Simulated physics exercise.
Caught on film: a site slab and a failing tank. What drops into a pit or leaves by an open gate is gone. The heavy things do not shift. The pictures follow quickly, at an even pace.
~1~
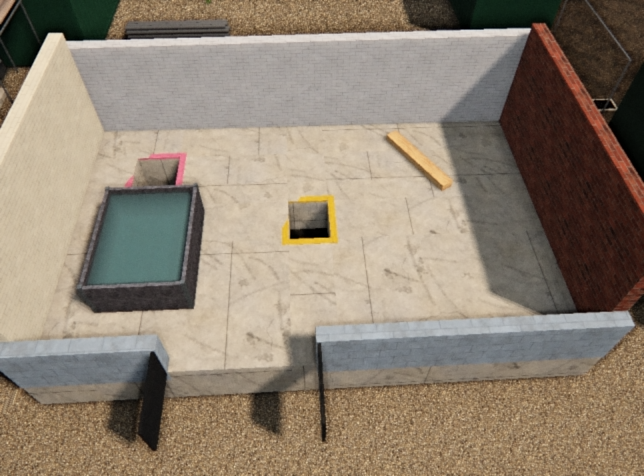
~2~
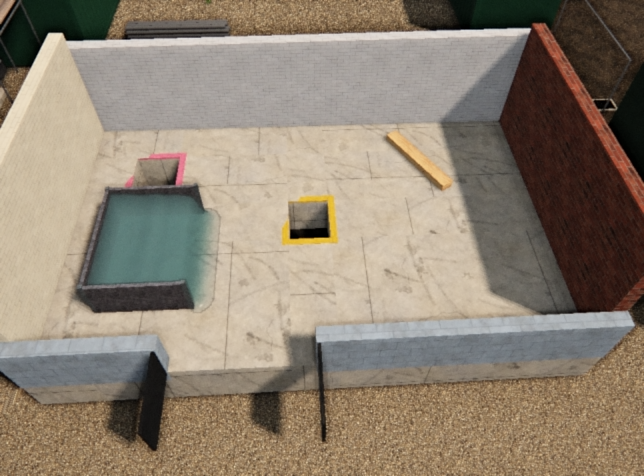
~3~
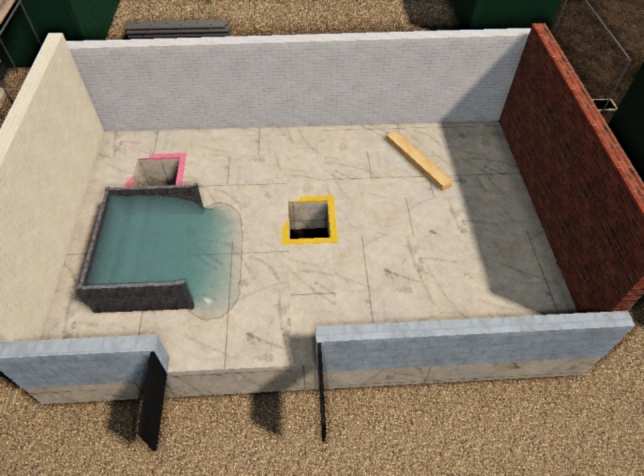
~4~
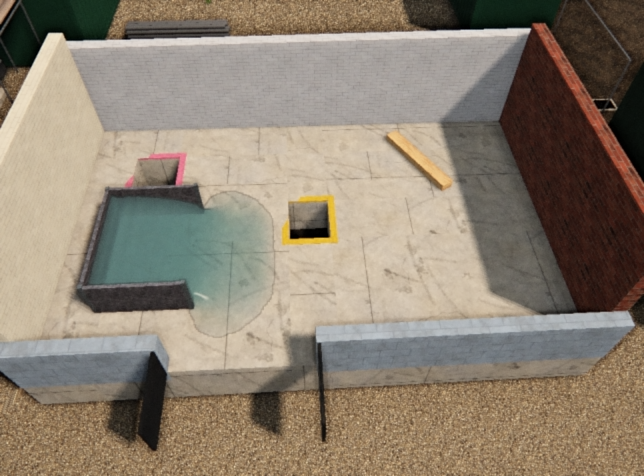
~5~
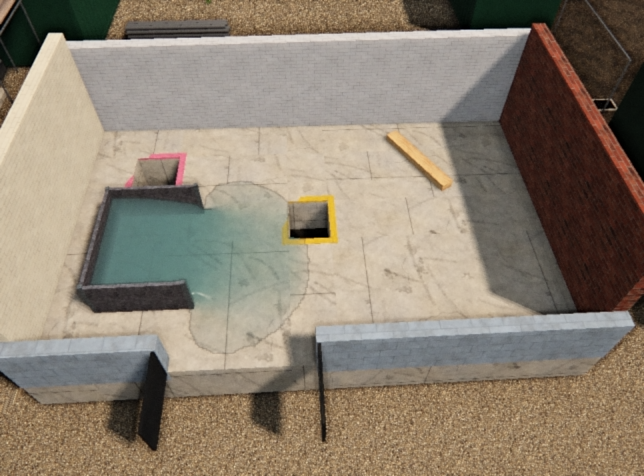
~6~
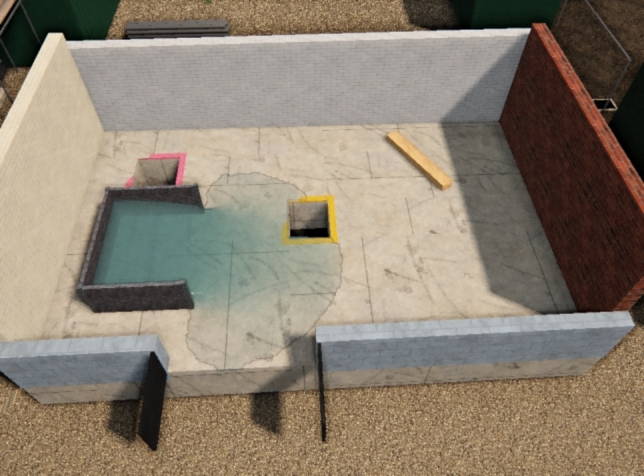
A walled slab held a dark tank of teal water, whose right side opened, and the water poured out, spreading rightward across the pale floor in a widening sheet around the yellow-edged pit.
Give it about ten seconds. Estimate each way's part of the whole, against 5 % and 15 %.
One by one: The gate takes between 5 and 15 %; the pink pit takes under 5 %; the yellow pit takes over 15 %.
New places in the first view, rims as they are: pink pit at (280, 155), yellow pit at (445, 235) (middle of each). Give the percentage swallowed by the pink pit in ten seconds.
Roughly, in per cent: Pink 6.
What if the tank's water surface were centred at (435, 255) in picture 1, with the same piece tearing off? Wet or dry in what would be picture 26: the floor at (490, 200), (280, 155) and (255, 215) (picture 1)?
In that order: Awash, free of water, clear.
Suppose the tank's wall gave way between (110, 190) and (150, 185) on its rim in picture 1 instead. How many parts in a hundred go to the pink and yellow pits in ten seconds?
Roughly, in per cent: Pink 55, yellow 2.
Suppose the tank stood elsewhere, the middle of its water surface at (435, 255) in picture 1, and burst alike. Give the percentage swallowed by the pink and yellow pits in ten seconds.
Parts in a hundred: Pink 4, yellow 4.
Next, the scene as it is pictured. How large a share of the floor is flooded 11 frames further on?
About 55 per cent.
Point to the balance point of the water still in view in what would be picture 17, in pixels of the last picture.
Close to (295, 261).
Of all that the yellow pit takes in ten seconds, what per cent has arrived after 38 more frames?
About 90 per cent.
A moment on, water covers 35 % of the floor; the gate 1 %, the pink pit 0 %, the yellow pit 10 %.
Next, water covers 55 % of the floor; the gate 3 %, the pink pit 0 %, the yellow pit 18 %.
Then, water covers 55 % of the floor; the gate 5 %, the pink pit 0 %, the yellow pit 23 %.
Later, water covers 60 % of the floor; the gate 6 %, the pink pit 0 %, the yellow pit 27 %.
In the end, water covers 60 % of the floor; the gate 7 %, the pink pit 0 %, the yellow pit 30 %.
